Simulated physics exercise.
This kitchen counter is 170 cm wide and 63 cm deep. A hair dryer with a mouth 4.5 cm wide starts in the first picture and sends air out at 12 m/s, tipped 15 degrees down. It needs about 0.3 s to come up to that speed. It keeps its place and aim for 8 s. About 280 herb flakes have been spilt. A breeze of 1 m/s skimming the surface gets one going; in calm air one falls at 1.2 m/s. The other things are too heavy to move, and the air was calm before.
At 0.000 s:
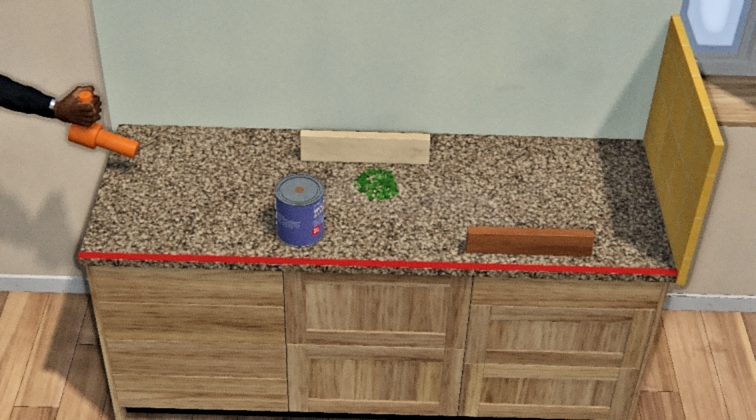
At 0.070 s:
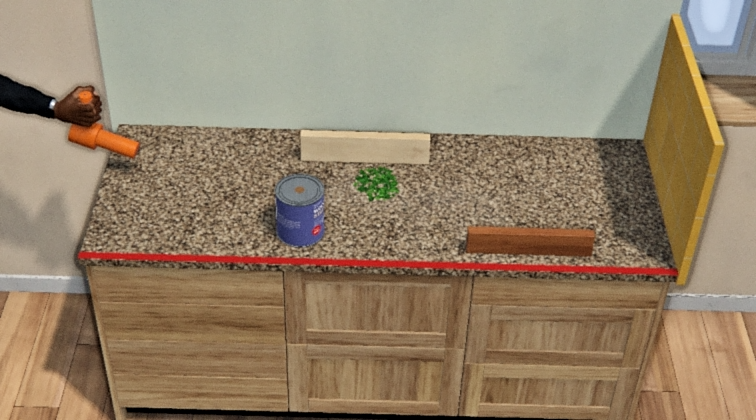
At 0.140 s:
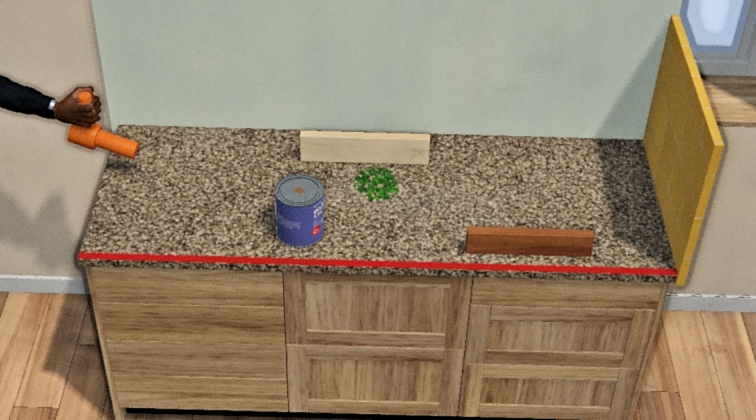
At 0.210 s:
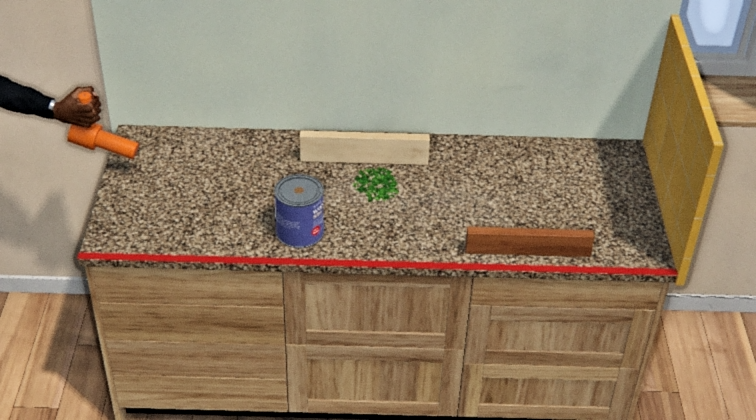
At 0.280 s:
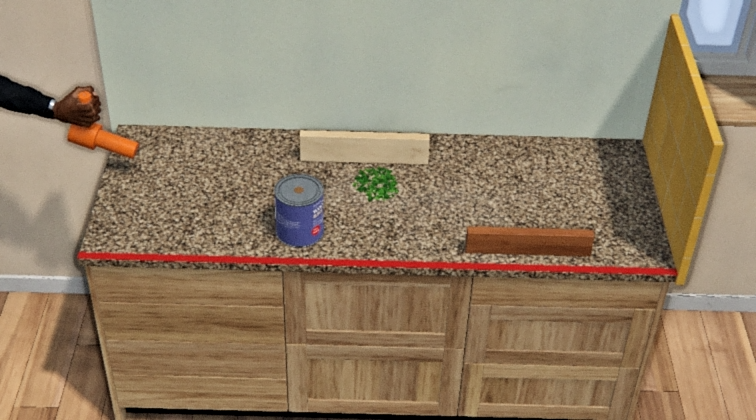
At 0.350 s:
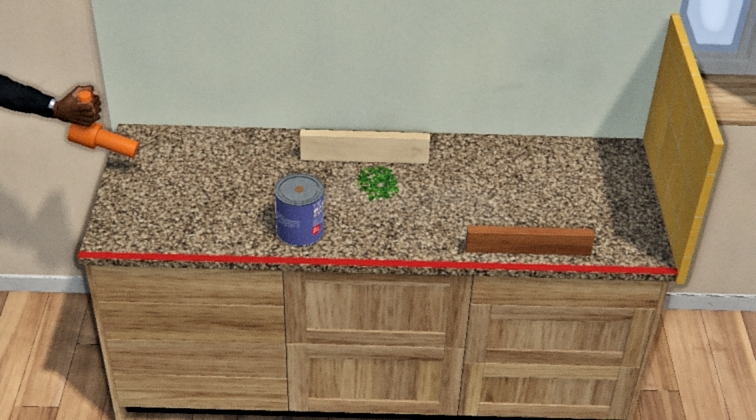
A hand holding an orange hair dryer at the left of a speckled counter, the green herb flakes lying still beside a tin.
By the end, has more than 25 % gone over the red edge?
Answer: No.
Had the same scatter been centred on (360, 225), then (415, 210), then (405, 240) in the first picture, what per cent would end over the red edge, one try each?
In turn about 80 %, 60 %, 70 %.
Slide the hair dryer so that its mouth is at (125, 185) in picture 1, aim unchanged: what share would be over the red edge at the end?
Then about 2 %.
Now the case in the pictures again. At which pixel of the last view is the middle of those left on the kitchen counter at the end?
Around (651, 179).
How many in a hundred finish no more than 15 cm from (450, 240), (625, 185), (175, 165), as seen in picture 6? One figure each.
In turn about 0 %, 70 %, 0 %.
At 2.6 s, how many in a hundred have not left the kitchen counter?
Some 100 per cent.
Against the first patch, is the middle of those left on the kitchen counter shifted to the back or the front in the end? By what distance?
Towards the back, some 5 cm.
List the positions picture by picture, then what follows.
In the first picture, the middle of the herb flakes is near (379, 184), none has stirred yet and the mouth of the hair dryer is at (136, 151).
In the second picture, the middle of the herb flakes is near (379, 183), none has stirred yet and the red edge is centred on (379, 267).
In the third picture, the middle of the herb flakes is near (379, 183), none has stirred yet, the top of a board is at (365, 135) and the top of a tin is at (299, 190).
In the fourth picture, the middle of the herb flakes is near (378, 183) and none has stirred yet.
In the fifth picture, the middle of the herb flakes is near (378, 183) and none has stirred yet.
In the sixth picture, the middle of the herb flakes is near (379, 182) and none has stirred yet.
After 1.6 s, 3 % are over the red edge; the middle of those still in play is near (649, 182); 35 % have settled or left.
After 2.6 s, 3 % are over the red edge; the middle of those still in play is near (651, 182); 42 % have settled or left.
After 4.4 s, 3 % are over the red edge; the middle of those still in play is near (651, 179); 52 % have settled or left.
After 8.0 s, at the end, 3 % are over the red edge; the middle of those still in play is near (651, 179).
